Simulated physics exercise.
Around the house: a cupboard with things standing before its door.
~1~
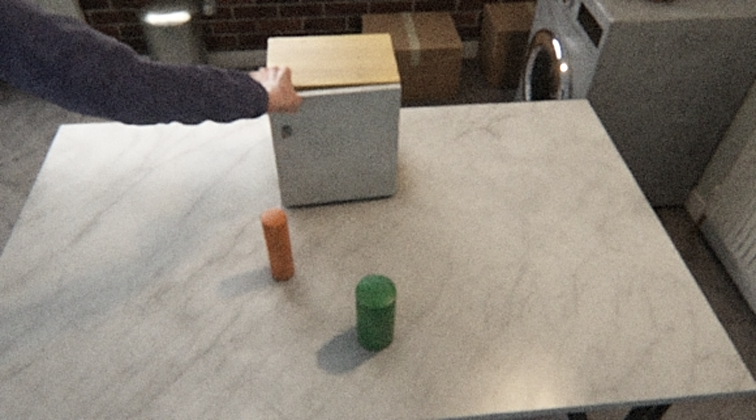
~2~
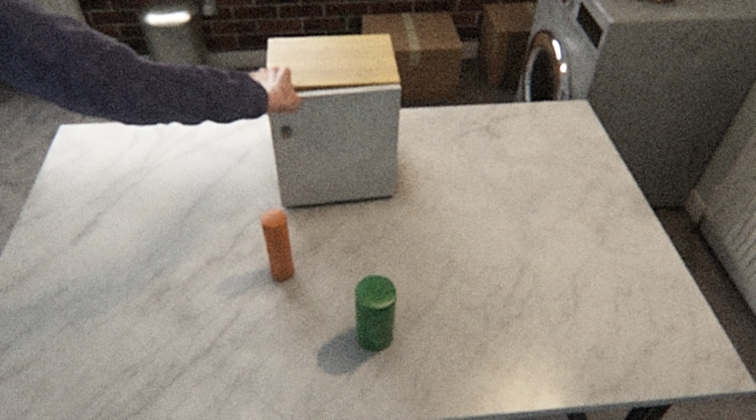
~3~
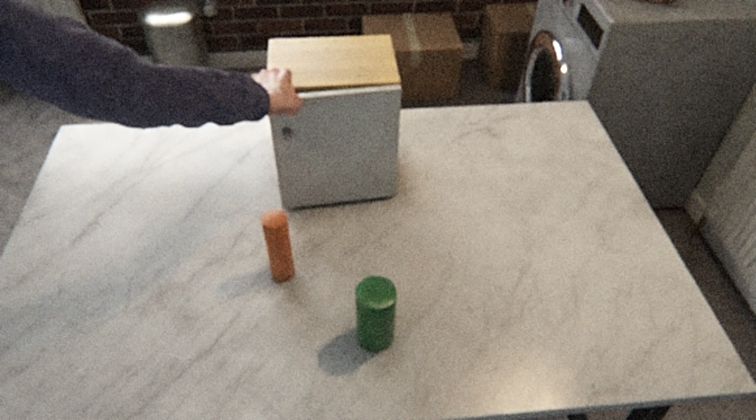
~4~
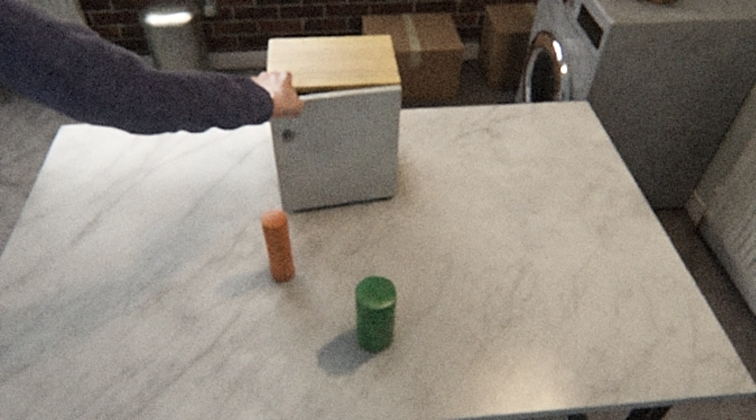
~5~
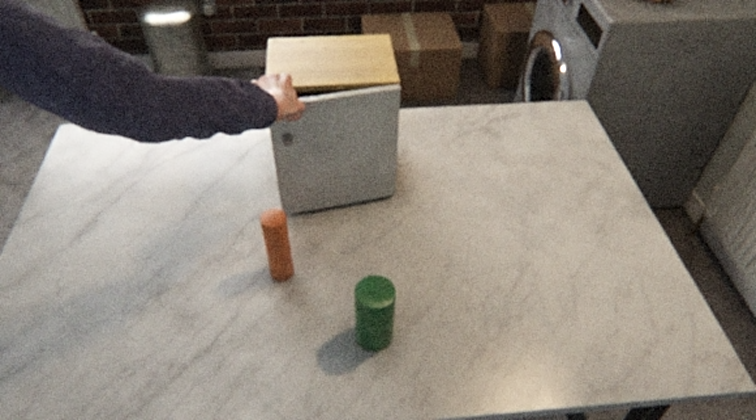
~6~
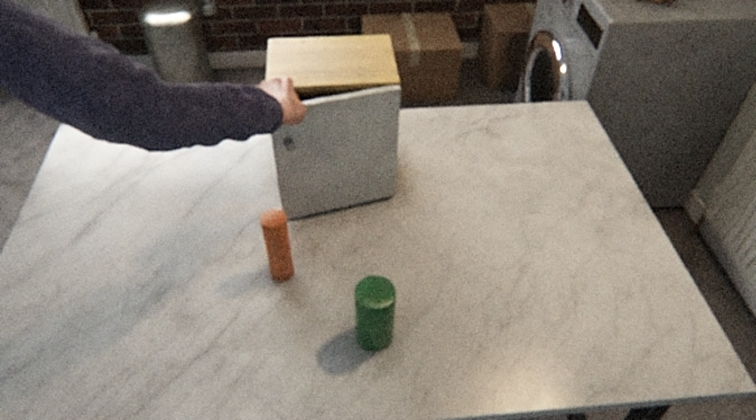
To begin with, a hand rests at the top left edge of a small white cupboard's nearly closed door, with an orange candle and a green candle standing on the marbled table before it. The hand then slowly pulls the door slightly farther open, while both candles stay still.
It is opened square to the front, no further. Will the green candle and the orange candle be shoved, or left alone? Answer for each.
Outcome: The green candle remains where it is; the orange candle remains where it is.
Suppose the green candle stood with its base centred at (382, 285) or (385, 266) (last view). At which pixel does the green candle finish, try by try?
Close to (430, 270) and (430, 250).
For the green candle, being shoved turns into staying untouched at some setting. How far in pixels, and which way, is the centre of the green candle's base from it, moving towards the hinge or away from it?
A shift of 32 pixels, going up.
Then, 0.92 s after the last picture, door 40° open; green candle at rest near (375, 314); orange candle at rest near (278, 247).
Then, 2.02 s after the last picture, door 73° open; green candle at rest near (375, 314); orange candle at rest near (278, 247).
At rest, the green candle escapes contact, near (375, 314); the orange candle escapes contact, near (278, 247).
